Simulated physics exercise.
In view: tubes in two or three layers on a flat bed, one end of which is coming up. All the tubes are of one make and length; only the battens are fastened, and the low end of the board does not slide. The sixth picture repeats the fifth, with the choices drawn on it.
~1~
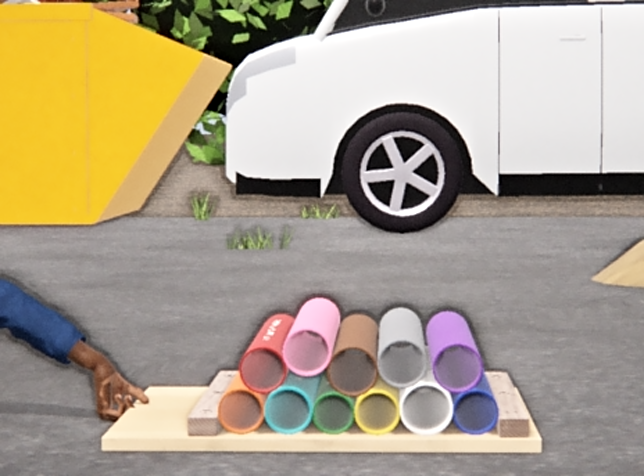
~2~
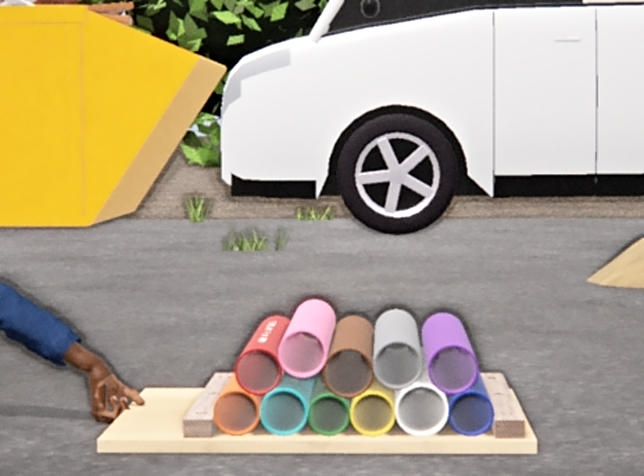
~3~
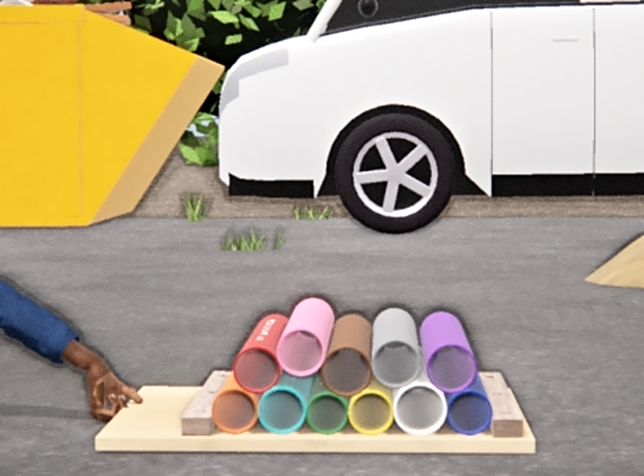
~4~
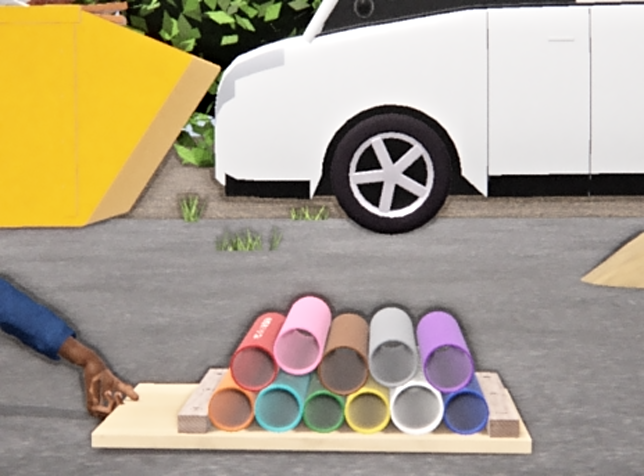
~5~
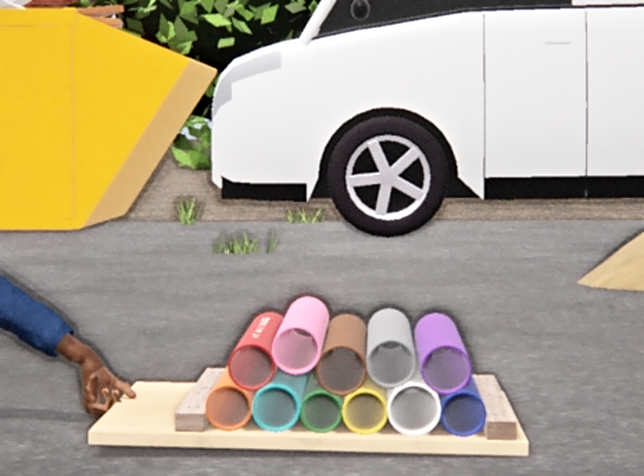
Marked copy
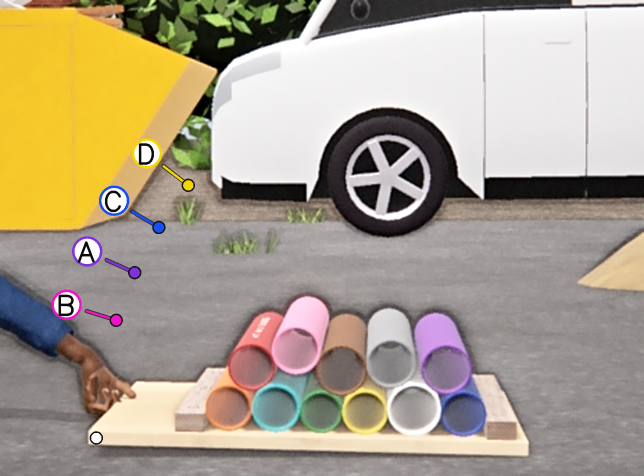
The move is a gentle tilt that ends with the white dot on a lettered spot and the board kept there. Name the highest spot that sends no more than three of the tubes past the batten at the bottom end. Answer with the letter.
No higher than B.
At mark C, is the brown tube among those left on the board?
No, with C.
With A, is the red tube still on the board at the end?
Yes.
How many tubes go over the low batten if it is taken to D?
With D, five.
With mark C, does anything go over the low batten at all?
Yes.
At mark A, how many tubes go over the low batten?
With A, four.
On the marked copy, A at (135, 273); B at (116, 320); C at (159, 228); D at (188, 186); the white dot at (96, 438).
With B. Early on, board at 13°.
Further on, board at 18°.
At the end, board at 18°, none over the low batten.
As for the rest, A four over the low batten (brown, grey, purple, pink); C five over the low batten; D five over the low batten.
